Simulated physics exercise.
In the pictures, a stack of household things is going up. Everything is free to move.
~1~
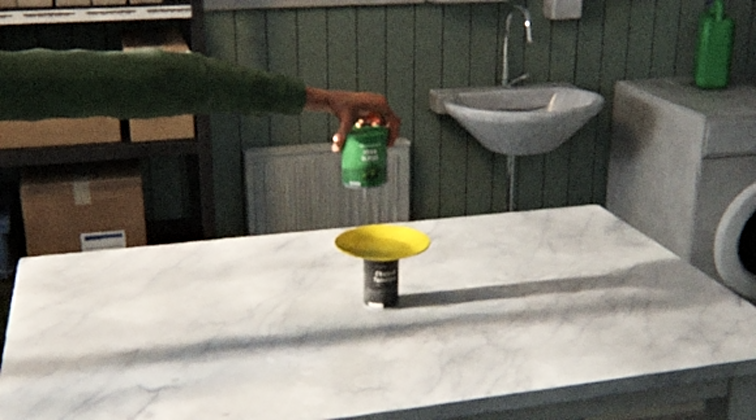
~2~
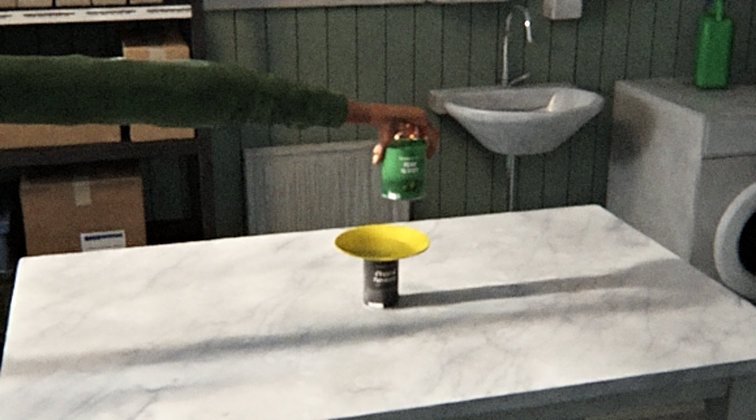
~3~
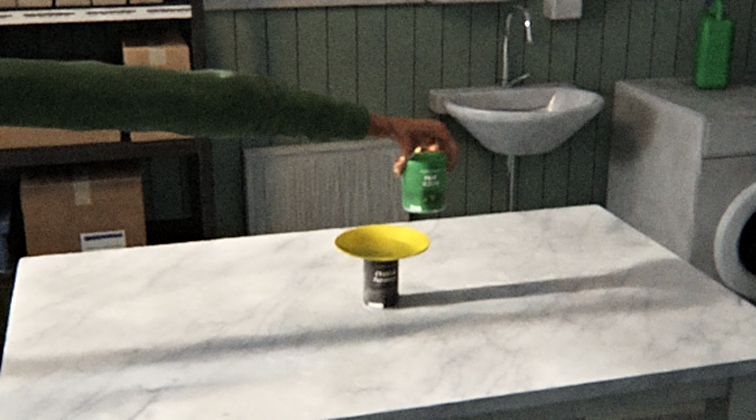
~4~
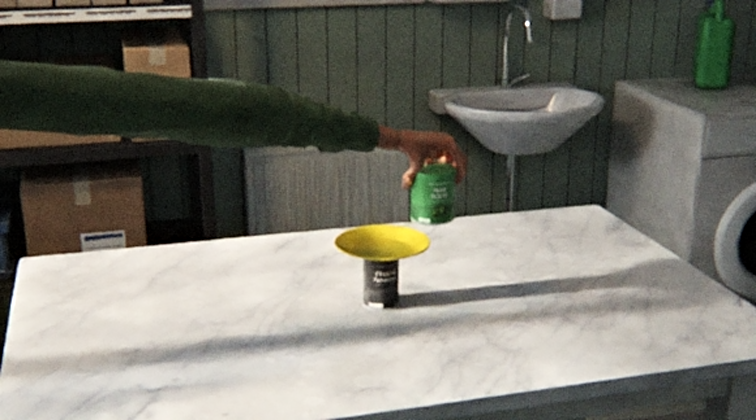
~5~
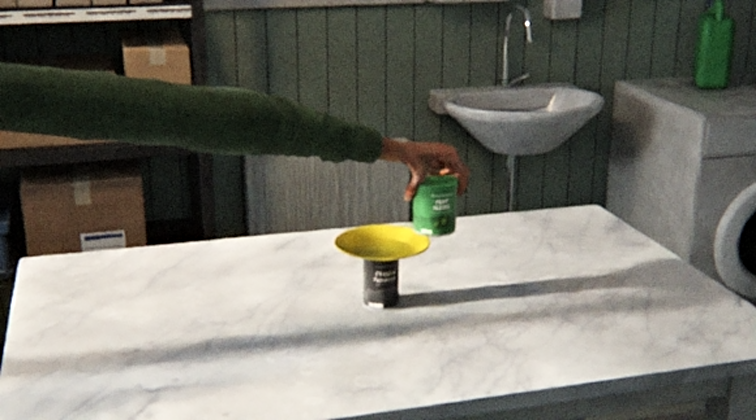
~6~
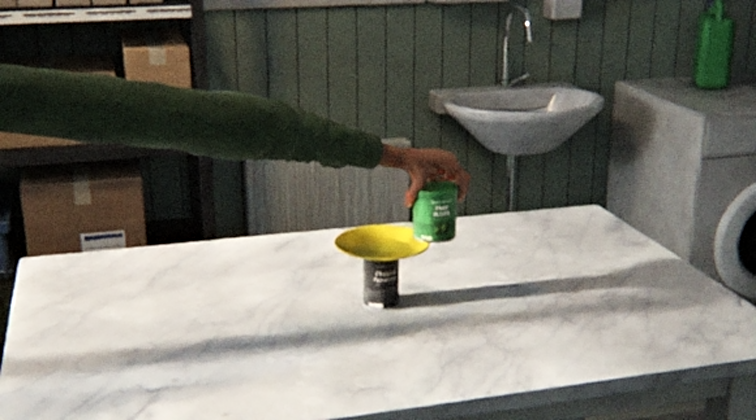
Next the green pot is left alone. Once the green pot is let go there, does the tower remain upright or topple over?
It topples over.
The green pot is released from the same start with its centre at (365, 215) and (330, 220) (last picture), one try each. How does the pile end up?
In the first case the pile remains standing, while in the second it collapses.
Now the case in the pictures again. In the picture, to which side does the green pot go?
That would be the viewer's right.
Then, 0.40 s after the last picture, green pot now fallen.
Then, 0.60 s after the last picture, things are still on the move.
At rest, fallen, green pot; the other 2 in place. Seen from the same camera at the end, green pot near (488, 275). The pile gives way.
